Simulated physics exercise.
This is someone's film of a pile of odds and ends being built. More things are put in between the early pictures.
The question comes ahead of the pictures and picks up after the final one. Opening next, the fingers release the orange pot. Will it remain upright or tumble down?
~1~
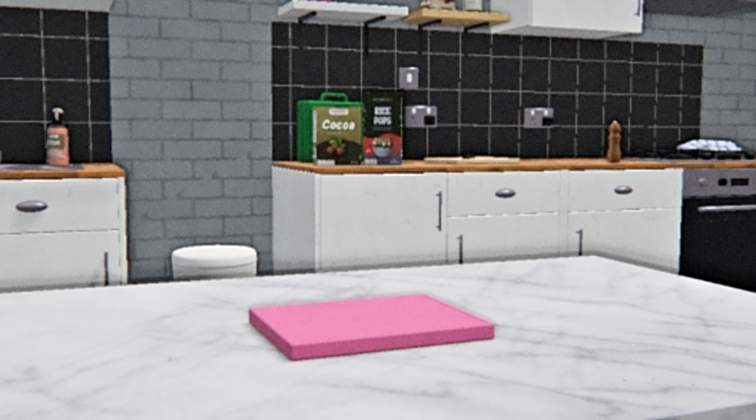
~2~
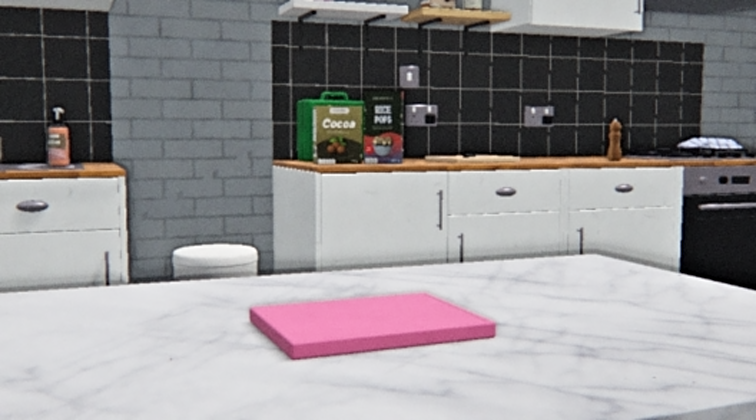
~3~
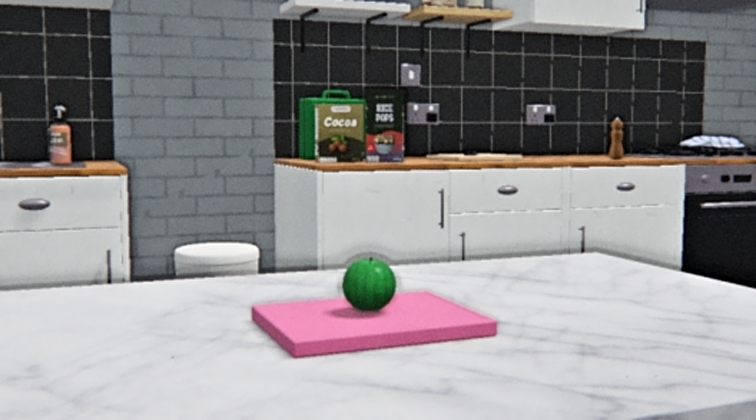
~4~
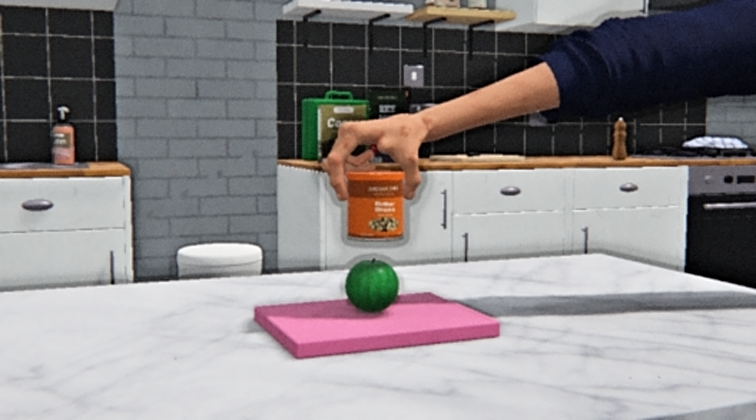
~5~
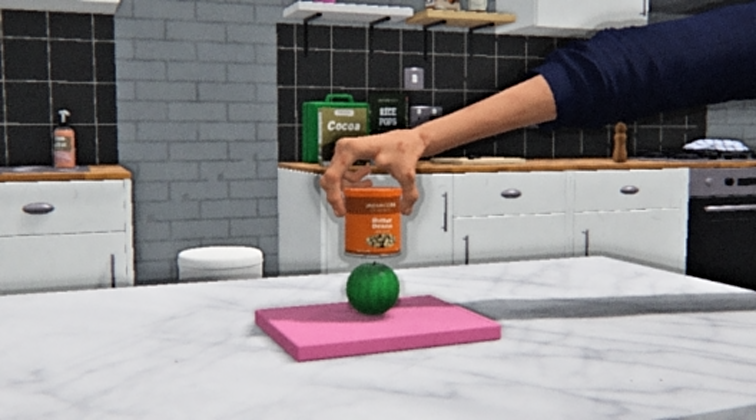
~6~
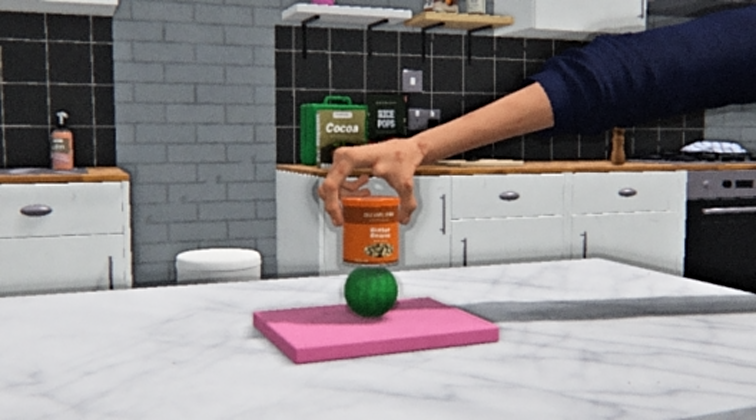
Most likely the pile will not stay as built.
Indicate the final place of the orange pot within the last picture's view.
Roughly pixel (200, 316) in the last picture.
Then, 0.70 s after the last picture, orange pot tipped 46° from how it was near (331, 246).
Then, 0.80 s after the last picture, orange pot now fallen.
Then, 1.00 s after the last picture, things are still on the move.
At rest, fallen, orange pot; the other 2 in place. Seen from the same camera at the end, orange pot near (201, 316). The pile gives way.
